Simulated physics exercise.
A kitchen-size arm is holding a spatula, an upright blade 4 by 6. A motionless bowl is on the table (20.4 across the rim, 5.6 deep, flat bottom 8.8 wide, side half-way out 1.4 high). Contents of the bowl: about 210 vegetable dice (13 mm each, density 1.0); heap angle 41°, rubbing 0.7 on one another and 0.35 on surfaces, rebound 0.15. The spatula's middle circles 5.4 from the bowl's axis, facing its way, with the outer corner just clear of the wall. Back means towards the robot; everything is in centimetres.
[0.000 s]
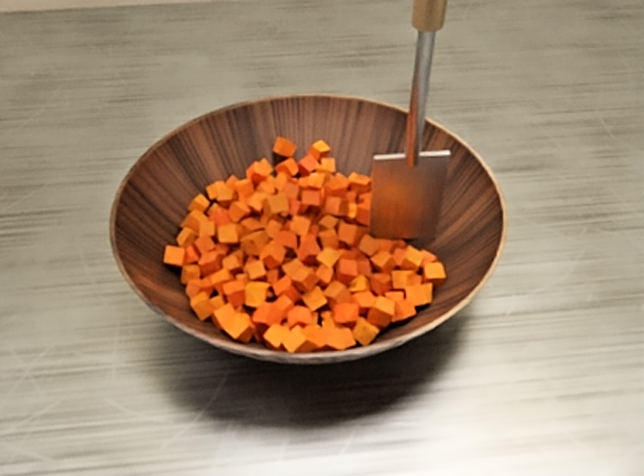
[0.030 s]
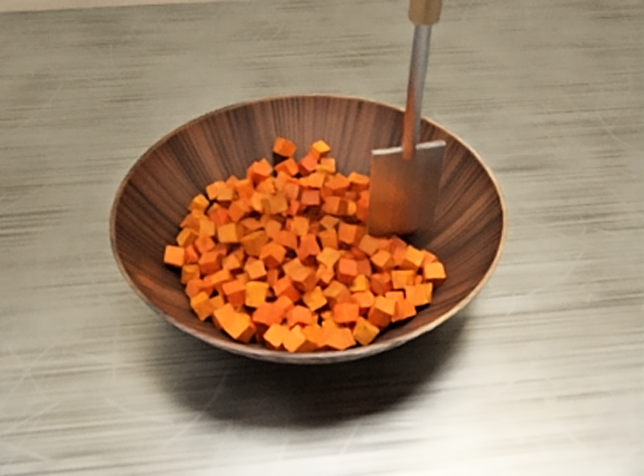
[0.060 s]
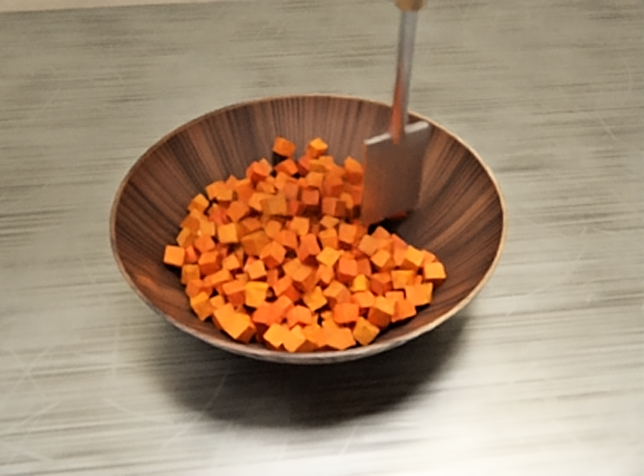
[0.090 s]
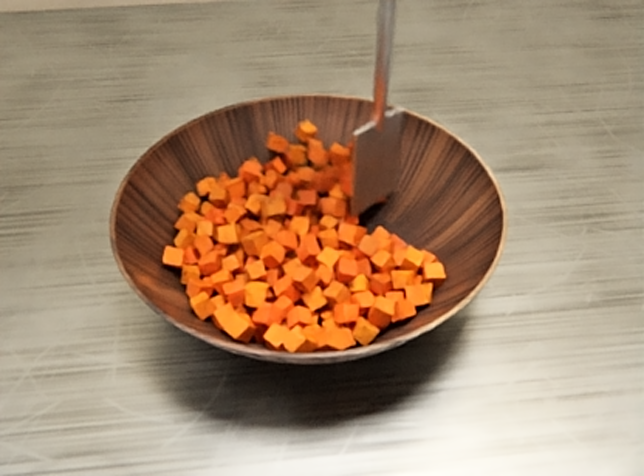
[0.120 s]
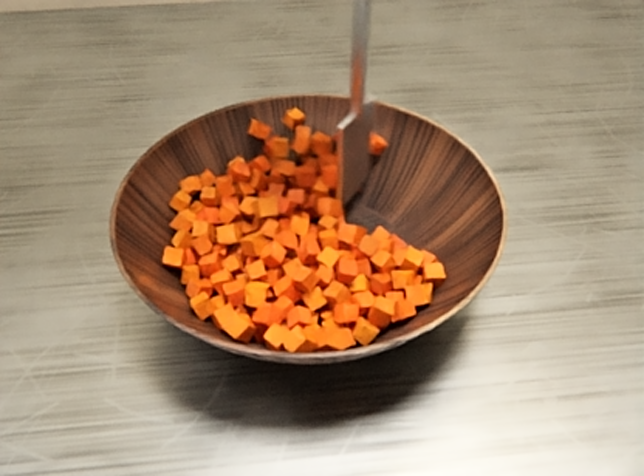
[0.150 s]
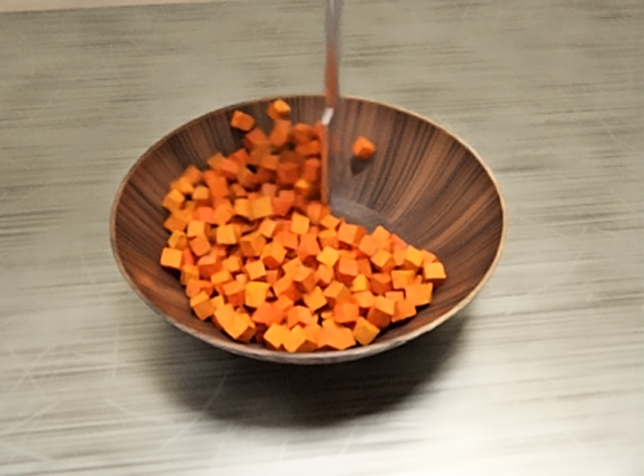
A spatula sweeping leftward around the back of a still wooden bowl, pushing orange vegetable dice aside and baring the wood behind it.
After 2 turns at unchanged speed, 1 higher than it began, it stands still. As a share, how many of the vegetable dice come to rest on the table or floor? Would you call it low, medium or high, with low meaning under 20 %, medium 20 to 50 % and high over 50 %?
I would call it medium, 20 to 50 %.
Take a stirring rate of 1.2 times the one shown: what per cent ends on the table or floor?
It would come to around 40 percent.
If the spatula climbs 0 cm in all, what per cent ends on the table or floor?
Estimate: Close to 45 %.
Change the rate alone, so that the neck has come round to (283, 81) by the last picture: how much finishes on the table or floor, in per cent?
Some 40 %.
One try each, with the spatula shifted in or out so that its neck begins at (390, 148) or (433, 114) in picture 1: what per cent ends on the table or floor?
20 and 15 per cent.
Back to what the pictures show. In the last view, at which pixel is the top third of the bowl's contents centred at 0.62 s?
I'd put its middle near (445, 204).
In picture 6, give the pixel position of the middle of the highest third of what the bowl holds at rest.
I'd put it at about (339, 275).
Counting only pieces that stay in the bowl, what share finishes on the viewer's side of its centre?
Roughly 55 per cent.
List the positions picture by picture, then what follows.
Spatula neck at (415, 130), 0° round; upper third of the load around (300, 233), from x 175 to 430, top at y 150; 212 in the bowl, in the first picture.
Spatula neck at (412, 124), 6° round; upper third of the load around (300, 231), from x 175 to 430, top at y 150, in the second picture.
Spatula neck at (400, 109), 22° round; upper third of the load around (306, 229), from x 175 to 430, top at y 150, in the third picture.
Spatula neck at (381, 96), 38° round; upper third of the load around (300, 221), from x 175 to 430, top at y 130, in the fourth picture.
Spatula neck at (358, 87), 54° round; upper third of the load around (290, 208), from x 175 to 430, top at y 120, in the fifth picture.
Spatula neck at (332, 81), 70° round; upper third of the load around (271, 199), from x 175 to 430, top at y 110; 212 in the bowl, in the sixth picture.
By 0.62 s, 326° round, highest piece 7 above the table; 177 in the bowl, 28 on the table or floor, 7 in flight or on the tool.
By 1.10 s, 221° round, highest piece 7 above the table; 139 in the bowl, 65 on the table or floor, 8 in flight or on the tool.
By 1.53 s, 0° round, highest piece 4 above the table; 137 in the bowl, 75 on the table or floor.
By 2.23 s, 0° round, highest piece 4 above the table; 137 in the bowl, 75 on the table or floor.
Final count, 137 in the bowl, 75 on the table or floor. That is 35 % on the table or floor.
